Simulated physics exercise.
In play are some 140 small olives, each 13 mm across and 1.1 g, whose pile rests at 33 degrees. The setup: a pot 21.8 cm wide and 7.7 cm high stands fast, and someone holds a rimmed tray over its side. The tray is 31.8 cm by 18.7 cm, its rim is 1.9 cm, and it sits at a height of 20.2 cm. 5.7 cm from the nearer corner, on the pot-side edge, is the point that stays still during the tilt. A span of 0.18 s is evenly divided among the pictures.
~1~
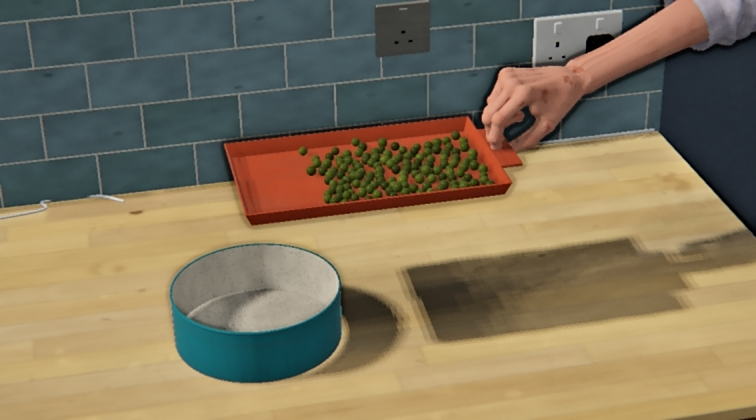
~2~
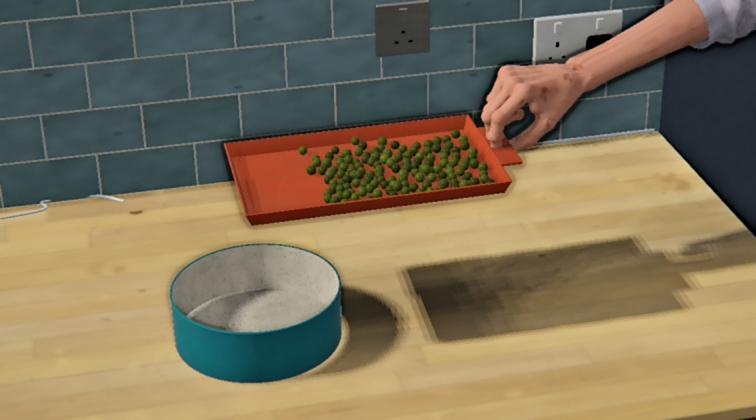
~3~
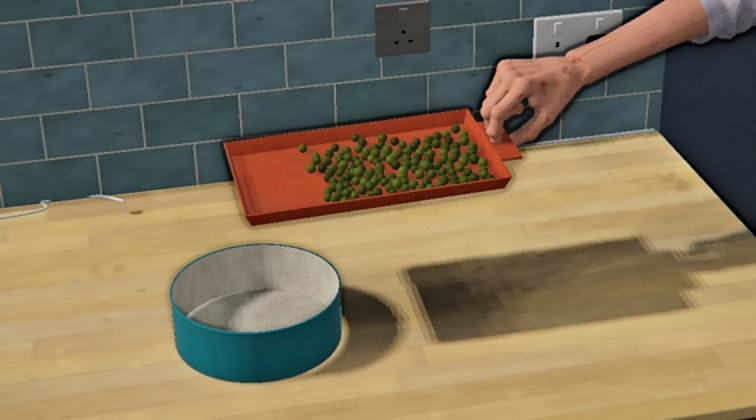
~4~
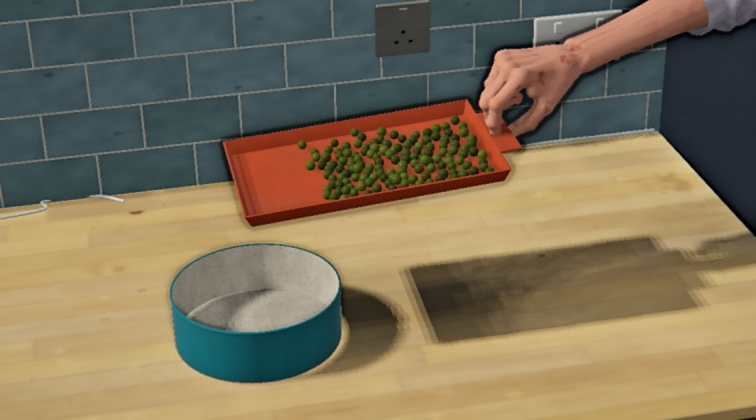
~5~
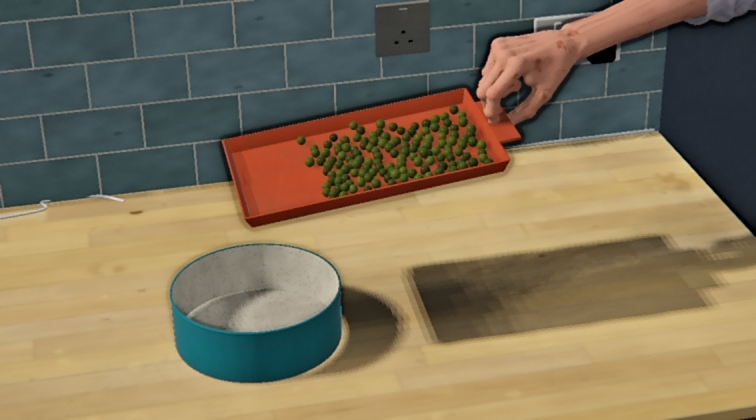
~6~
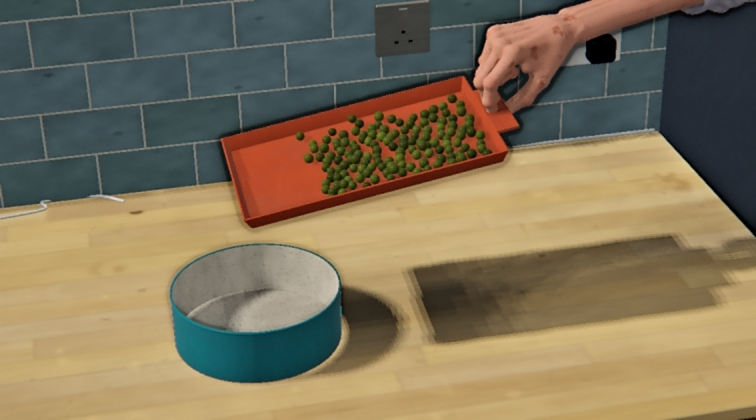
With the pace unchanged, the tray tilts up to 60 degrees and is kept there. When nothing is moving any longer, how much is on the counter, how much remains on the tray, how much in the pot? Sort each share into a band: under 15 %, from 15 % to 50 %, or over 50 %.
Counter: From 15 % to 50 %; left on the tray: From 15 % to 50 %; pot: From 15 % to 50 %.
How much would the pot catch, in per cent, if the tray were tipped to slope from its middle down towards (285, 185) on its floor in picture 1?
My best guess is some 30 per cent.
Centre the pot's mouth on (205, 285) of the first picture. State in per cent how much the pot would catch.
I'd expect near 45 per cent.
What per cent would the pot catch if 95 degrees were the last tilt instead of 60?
In that case it comes to about 70 in a hundred.
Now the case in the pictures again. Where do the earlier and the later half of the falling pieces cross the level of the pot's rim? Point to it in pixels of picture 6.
First near (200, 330), then at (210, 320).
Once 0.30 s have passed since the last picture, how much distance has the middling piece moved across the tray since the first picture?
Roughly 4 cm.
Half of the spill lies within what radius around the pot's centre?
About 22 cm from the centre.
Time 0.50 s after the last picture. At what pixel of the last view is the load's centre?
Load centre: About (276, 179) px.
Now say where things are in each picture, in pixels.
In the first picture, tray tilt 0 degrees, front corners at (251, 211) and (505, 181); middle of the pieces at (396, 170); pot at (255, 286).
In the second picture, tray tilt 0 degrees, front corners at (251, 212) and (505, 179); middle of the pieces at (396, 168).
In the third picture, tray tilt 2 degrees, front corners at (251, 212) and (504, 175); middle of the pieces at (396, 165).
In the fourth picture, tray tilt 4 degrees, front corners at (250, 213) and (504, 167), lowest corner left front; middle of the pieces at (395, 160).
In the fifth picture, tray tilt 7 degrees, front corners at (250, 214) and (503, 158), lowest corner left front; middle of the pieces at (394, 153).
In the sixth picture, tray tilt 10 degrees, front corners at (249, 215) and (501, 149), lowest corner left front; middle of the pieces at (393, 147); pot at (255, 286).
Then, 0.30 s after the last picture, tilt 35 degrees; the tray holds 100 %, the pot 0 %.
Then, 0.50 s after the last picture, tilt 52 degrees; the tray holds 95 %, the pot 0 %.
Then, 0.81 s after the last picture, tilt 60 degrees; the tray holds 40 %, the pot 25 %.
In the end, counter 25 %, tray 35 %, pot 40 %.
